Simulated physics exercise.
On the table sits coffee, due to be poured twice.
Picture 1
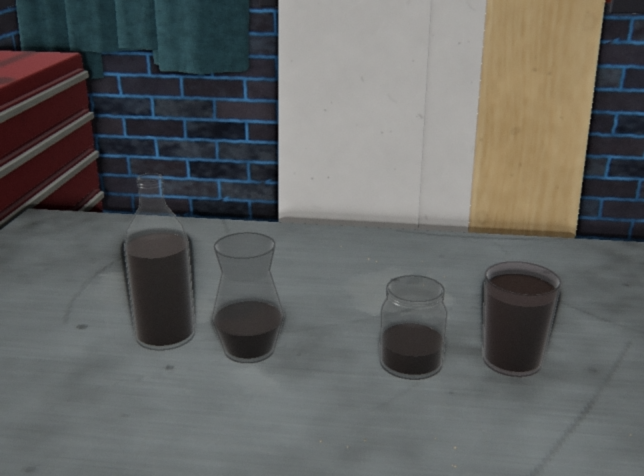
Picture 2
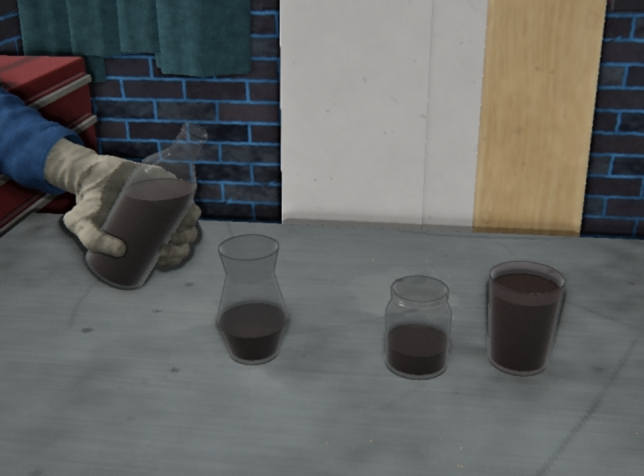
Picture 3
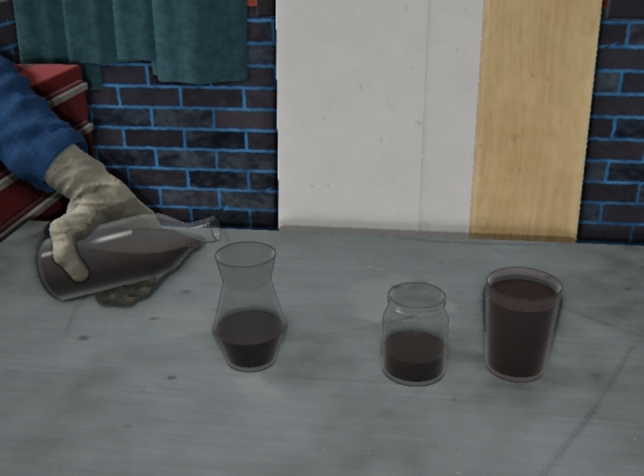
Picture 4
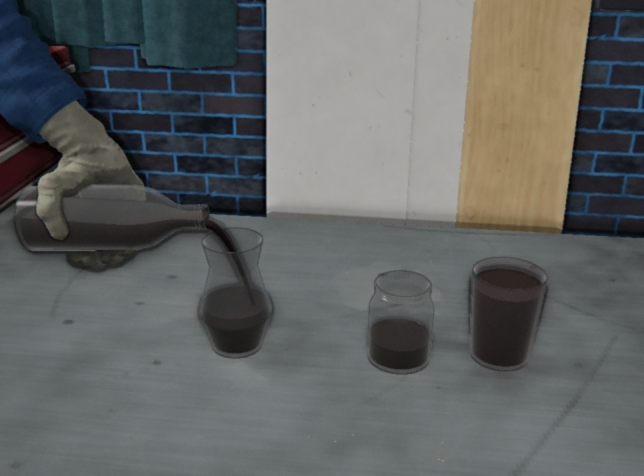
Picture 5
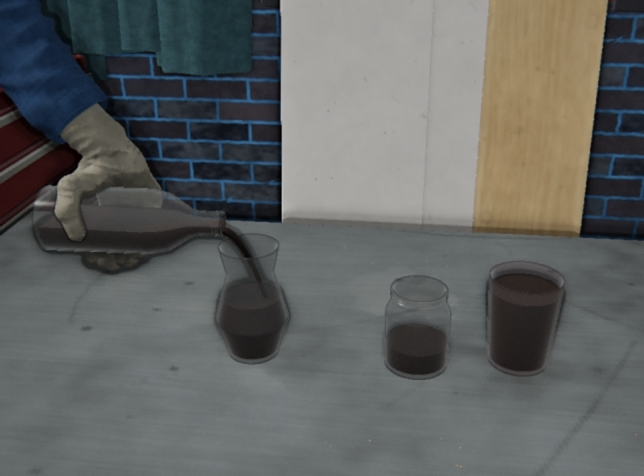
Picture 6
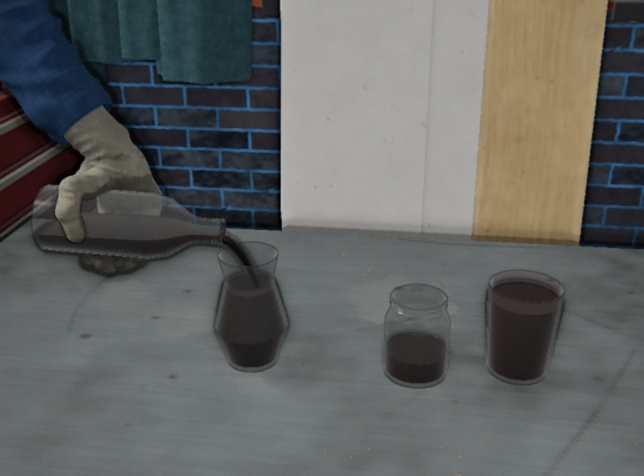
Gloved hand lifting a bottle of dark liquid, tilting it sideways and pouring a stream into a vase beside a jar and tumbler.
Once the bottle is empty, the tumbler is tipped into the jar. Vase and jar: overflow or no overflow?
Result: Vase: Too little space; jar: Too little space.
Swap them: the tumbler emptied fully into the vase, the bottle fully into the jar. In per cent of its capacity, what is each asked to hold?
Estimate: 110 in a hundred, then 170 in a hundred.
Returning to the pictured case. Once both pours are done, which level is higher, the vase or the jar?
It finishes higher in the one on the left.
Soon after, the vase is full to the brim and has run over.
In the end, the vase is full to the brim and has run over; the jar is full to the brim and has run over.
